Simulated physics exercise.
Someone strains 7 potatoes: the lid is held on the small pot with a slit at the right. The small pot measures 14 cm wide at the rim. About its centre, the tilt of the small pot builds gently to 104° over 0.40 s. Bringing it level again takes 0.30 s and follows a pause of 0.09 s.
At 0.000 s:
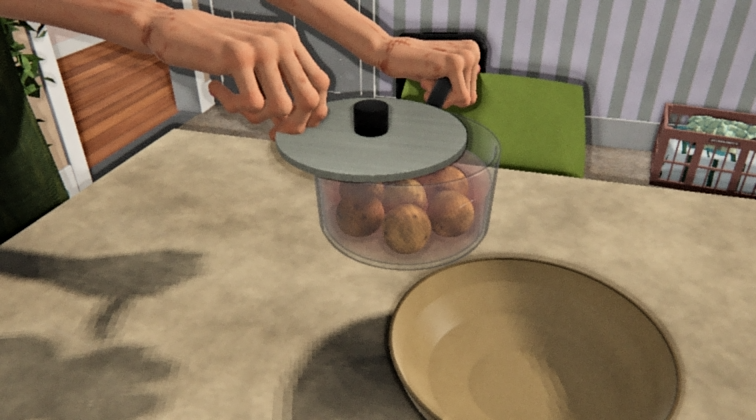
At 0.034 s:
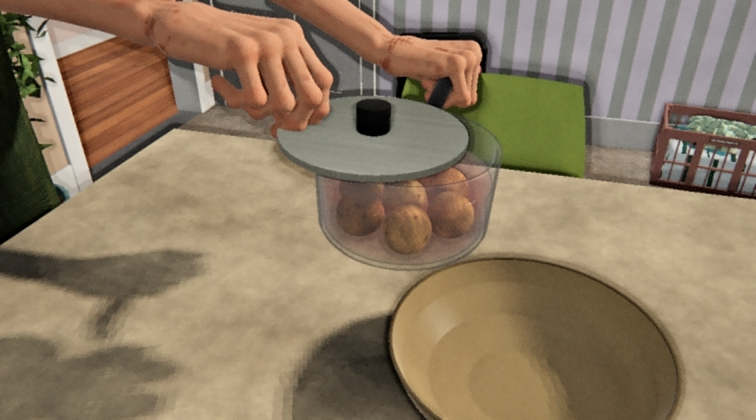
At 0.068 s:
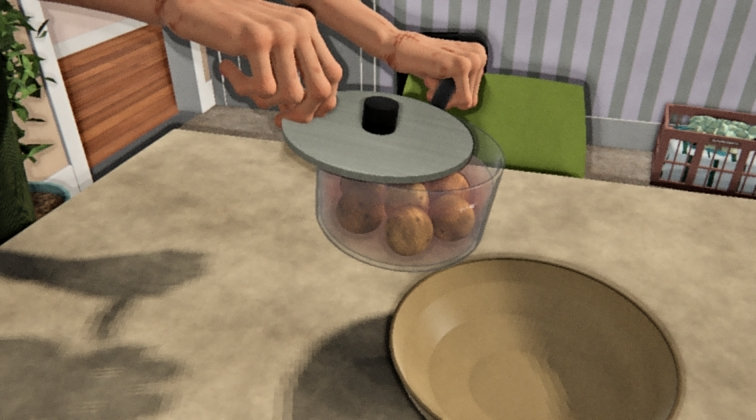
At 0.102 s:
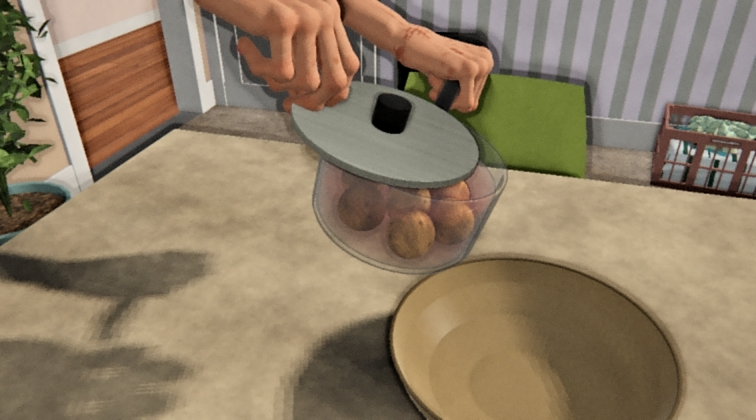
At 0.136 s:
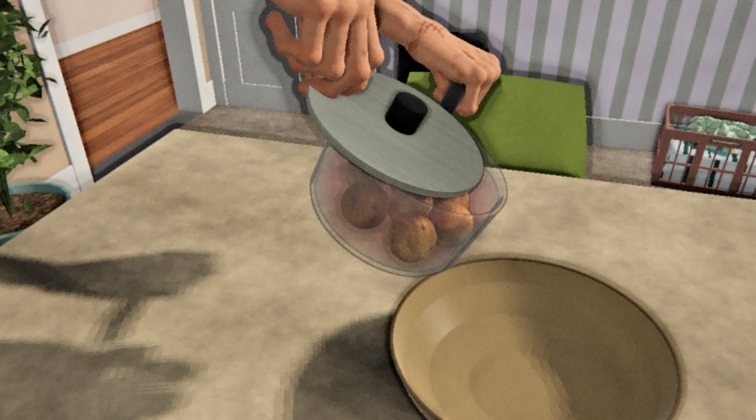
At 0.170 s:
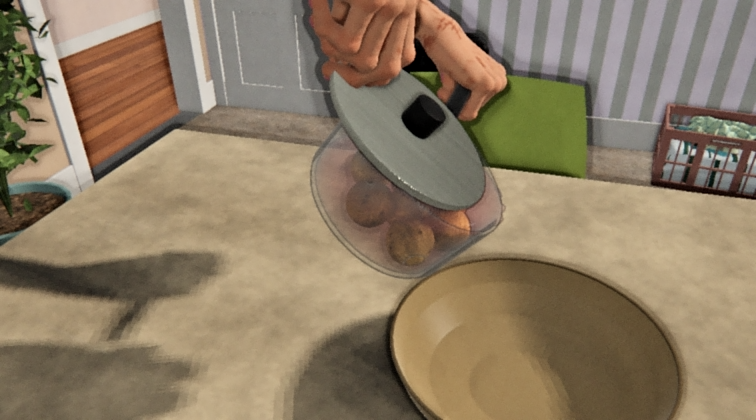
On a stone-coloured table beside a wide tan bowl, two hands hold a grey lid with a black knob over a clear pot of round brown potatoes, then tilt pot and lid together steeply to the right.
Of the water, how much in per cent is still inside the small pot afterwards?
Close to 19 per cent is left.
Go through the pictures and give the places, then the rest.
Tilt 0°; pouring edge (498, 155); surface from (325, 161) to (491, 182); the lid's edge is at (463, 143), 24 mm short of the rim, in the first frame.
Tilt 2°; pouring edge (499, 158); surface from (325, 161) to (492, 183), in the second frame.
Tilt 7°; pouring edge (502, 167); surface from (326, 159) to (494, 186), in the third frame.
Tilt 16°; pouring edge (505, 181); surface from (326, 156) to (497, 188), in the fourth frame.
Tilt 27°; pouring edge (504, 199); surface from (325, 153) to (501, 194), in the fifth frame.
Tilt 40°; pouring edge (499, 217); surface from (322, 146) to (488, 198); 1 per cent is over the edge; the lid's edge is at (480, 190), 24 mm short of the rim, in the sixth frame.
By 0.33 s the tilt is 96° and 61 per cent of the water is still in the small pot.
By 0.45 s the tilt is 104° and 37 per cent of the water is still in the small pot.
By 0.57 s the tilt is 88° and 23 per cent of the water is still in the small pot.
By 0.70 s the tilt is 21° and 19 per cent of the water is still in the small pot.
At rest 19 per cent of the water is still in the small pot.
